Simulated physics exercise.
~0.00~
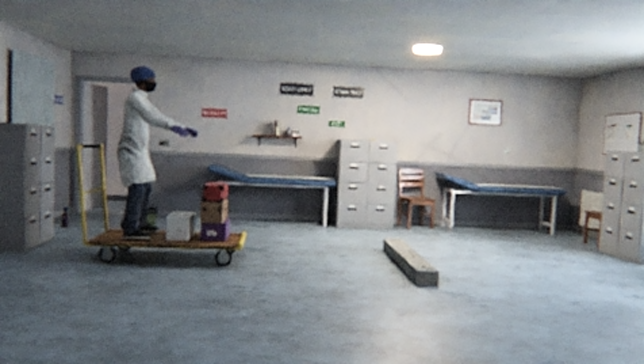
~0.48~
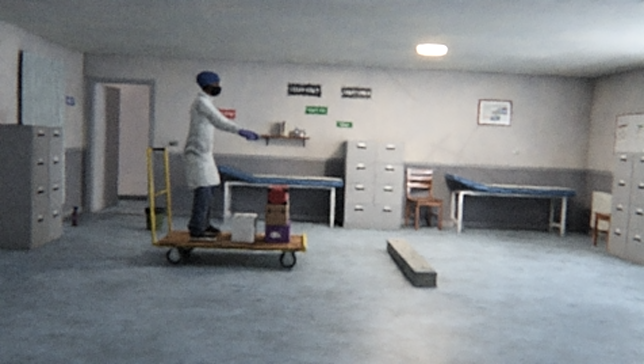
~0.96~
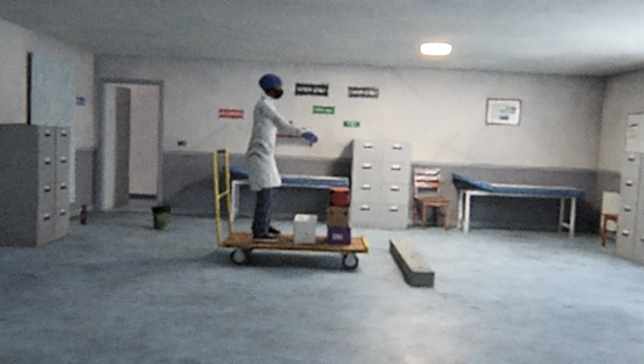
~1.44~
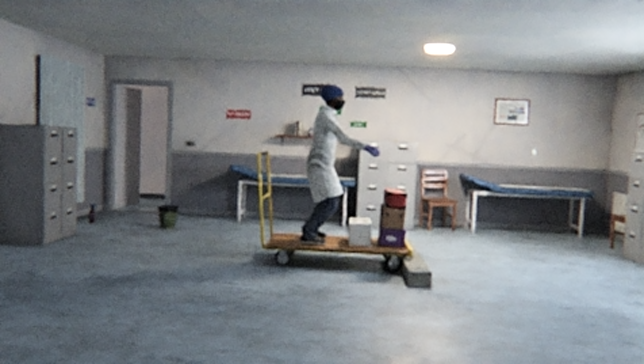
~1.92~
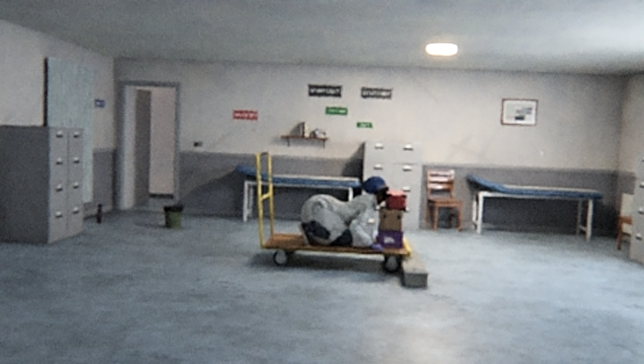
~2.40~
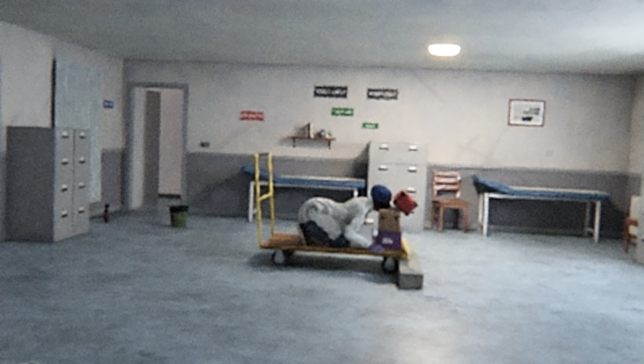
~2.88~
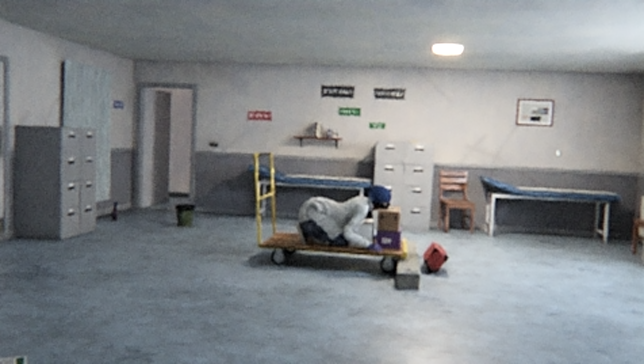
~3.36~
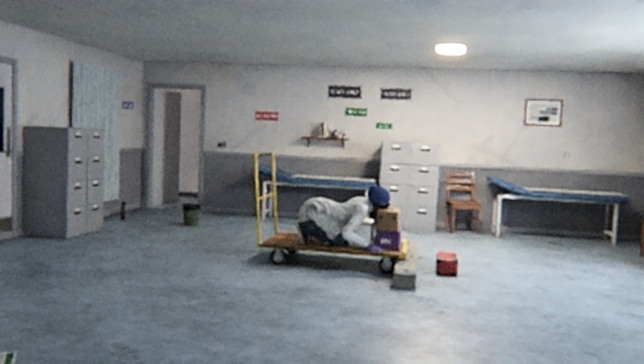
To begin with, a masked figure in a white coat and blue cap stands on a flatbed trolley, arms held forward, as it rolls right across a clinic-like room toward a low grey block. A few boxes sit ahead of the figure, a red one on top of a brown and a purple one, beside a white one. The trolley reaches the block and stops, and the figure crumples forward onto the deck. The red box then tips off the stack and drops to the floor beyond the block. Finally, the slumped figure and the other boxes remain aboard.
